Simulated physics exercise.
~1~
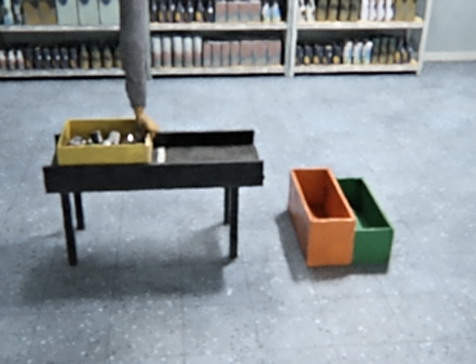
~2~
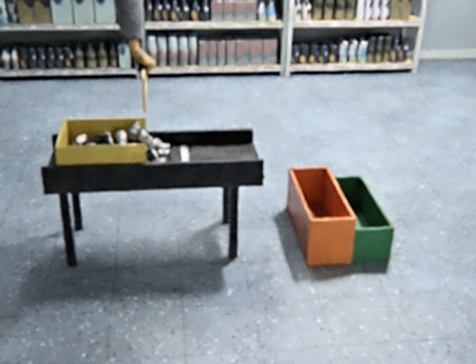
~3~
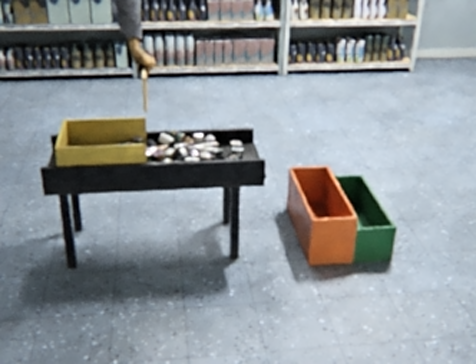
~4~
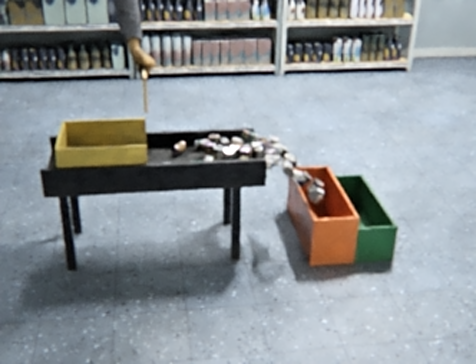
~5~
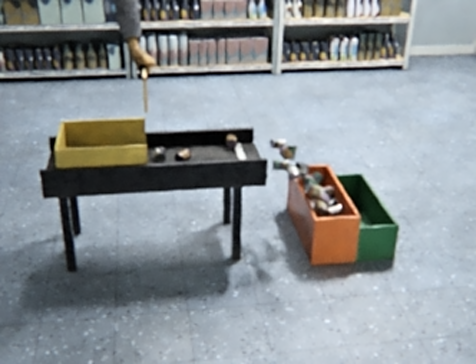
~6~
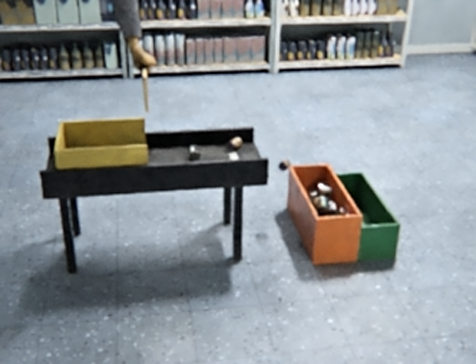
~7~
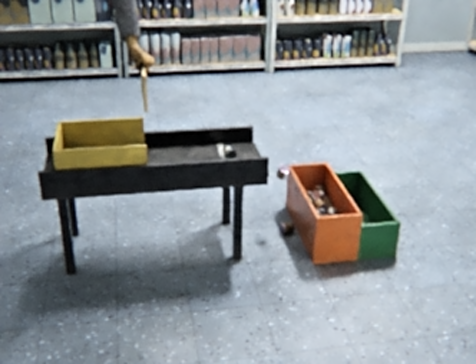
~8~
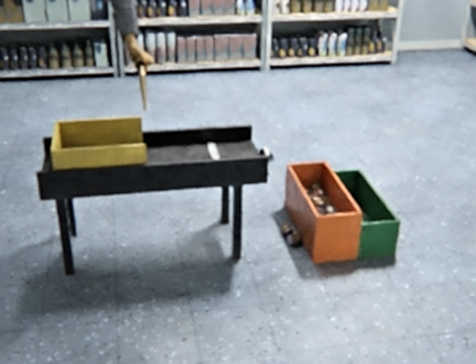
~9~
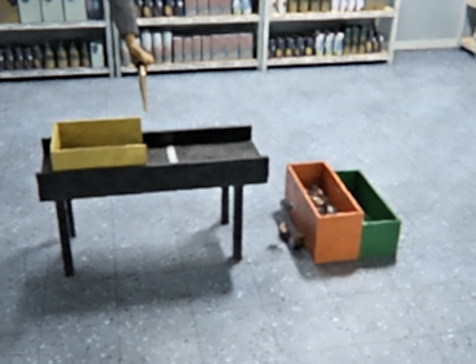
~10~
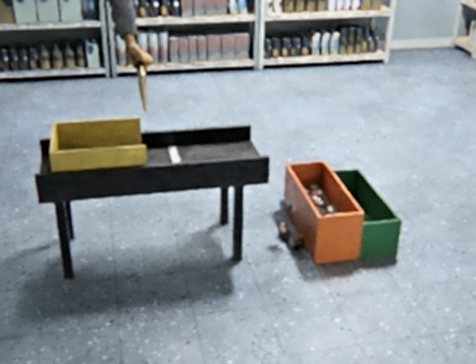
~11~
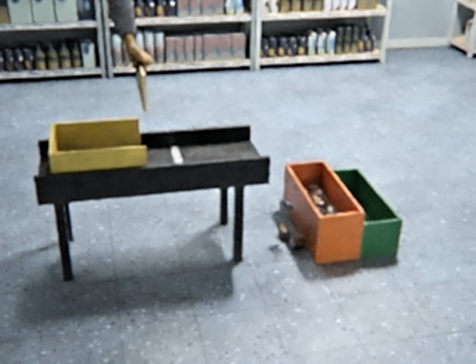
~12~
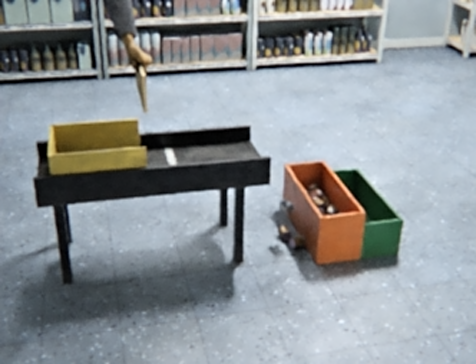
Small metallic tins spilling from a yellow pen along a dark belt, most dropping into an orange box, a few landing beside it.
